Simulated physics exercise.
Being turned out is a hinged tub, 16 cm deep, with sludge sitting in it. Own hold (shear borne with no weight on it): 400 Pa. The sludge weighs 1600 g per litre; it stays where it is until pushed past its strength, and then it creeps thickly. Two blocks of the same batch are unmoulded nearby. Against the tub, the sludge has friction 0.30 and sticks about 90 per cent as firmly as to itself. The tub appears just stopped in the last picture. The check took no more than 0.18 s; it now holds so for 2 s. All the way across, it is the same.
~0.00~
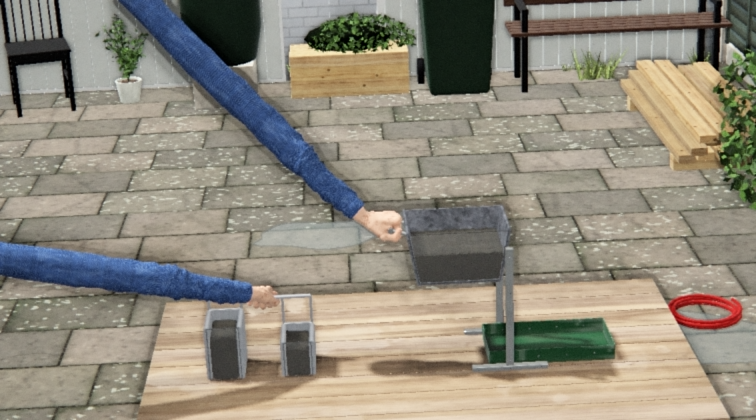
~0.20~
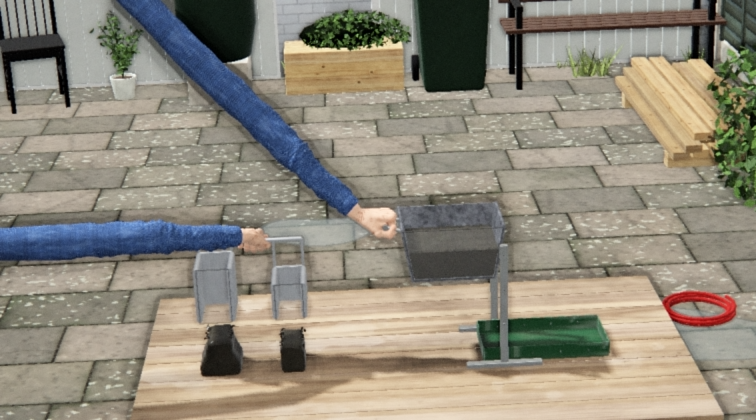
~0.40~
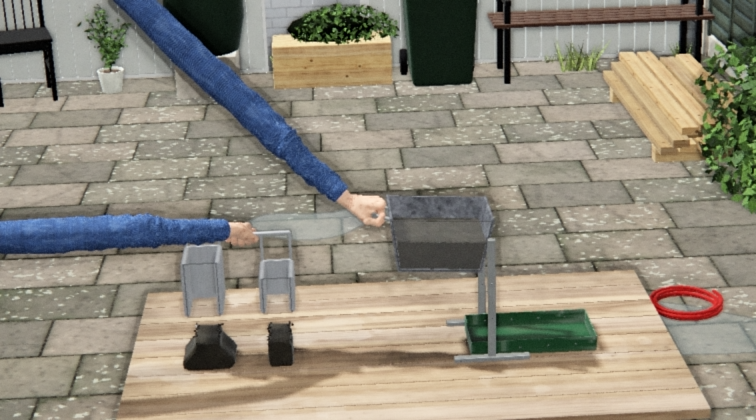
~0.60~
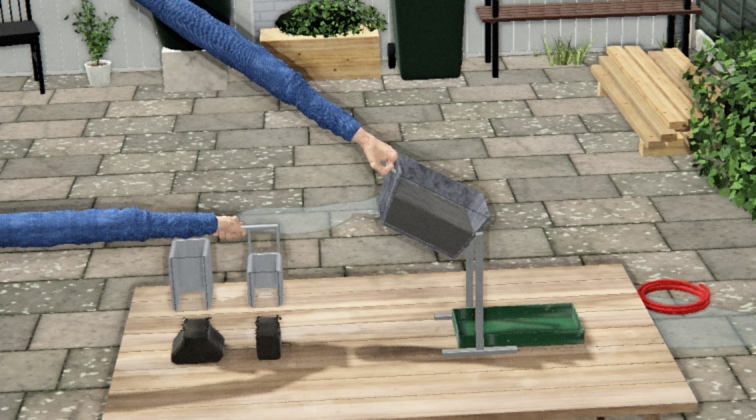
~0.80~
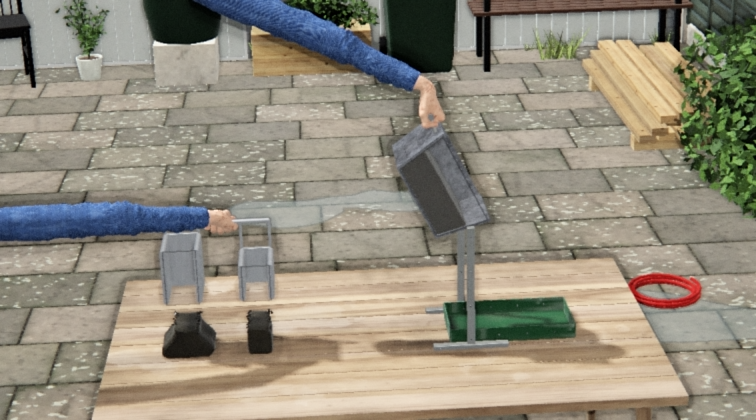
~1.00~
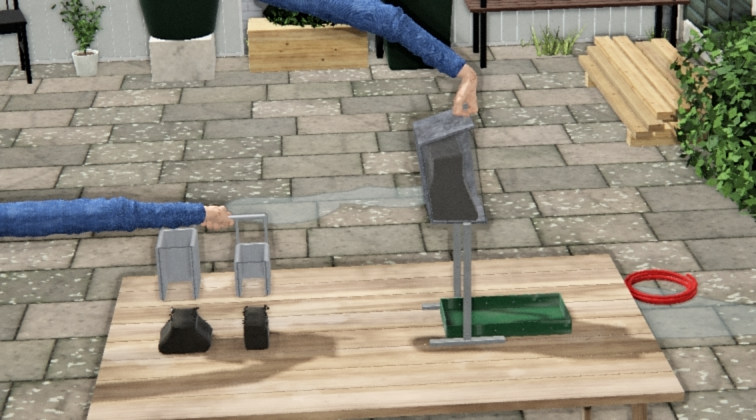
Hand tilting a grey tub of dark sludge steeply upright above a green tray, after another hand lifts moulds off two dark blocks.
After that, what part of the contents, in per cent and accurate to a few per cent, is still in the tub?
The part still in the tub is near 44 out of 100.
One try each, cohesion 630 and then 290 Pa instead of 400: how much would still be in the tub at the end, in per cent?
About 55 % first, about 40 % second.
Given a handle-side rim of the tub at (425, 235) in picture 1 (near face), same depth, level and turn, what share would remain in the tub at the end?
In that case close to 55 %.
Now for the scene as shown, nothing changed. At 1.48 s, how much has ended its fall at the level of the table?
40 %.
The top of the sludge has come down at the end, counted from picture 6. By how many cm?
Some 14 cm.
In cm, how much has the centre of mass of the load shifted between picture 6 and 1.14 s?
Looks like around 7 cm to me.
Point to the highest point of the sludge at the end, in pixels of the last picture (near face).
(448, 198).
After 1.14 s, the tub is at 82 degrees and holds 84 %.
After 1.31 s, the tub is at 82 degrees and holds 49 %.
After 1.48 s, the tub is at 82 degrees and holds 44 %.
After 1.65 s, the tub is at 82 degrees and holds 44 %.
After 3.00 s, at the end, the tub is at 82 degrees and holds 44 %.
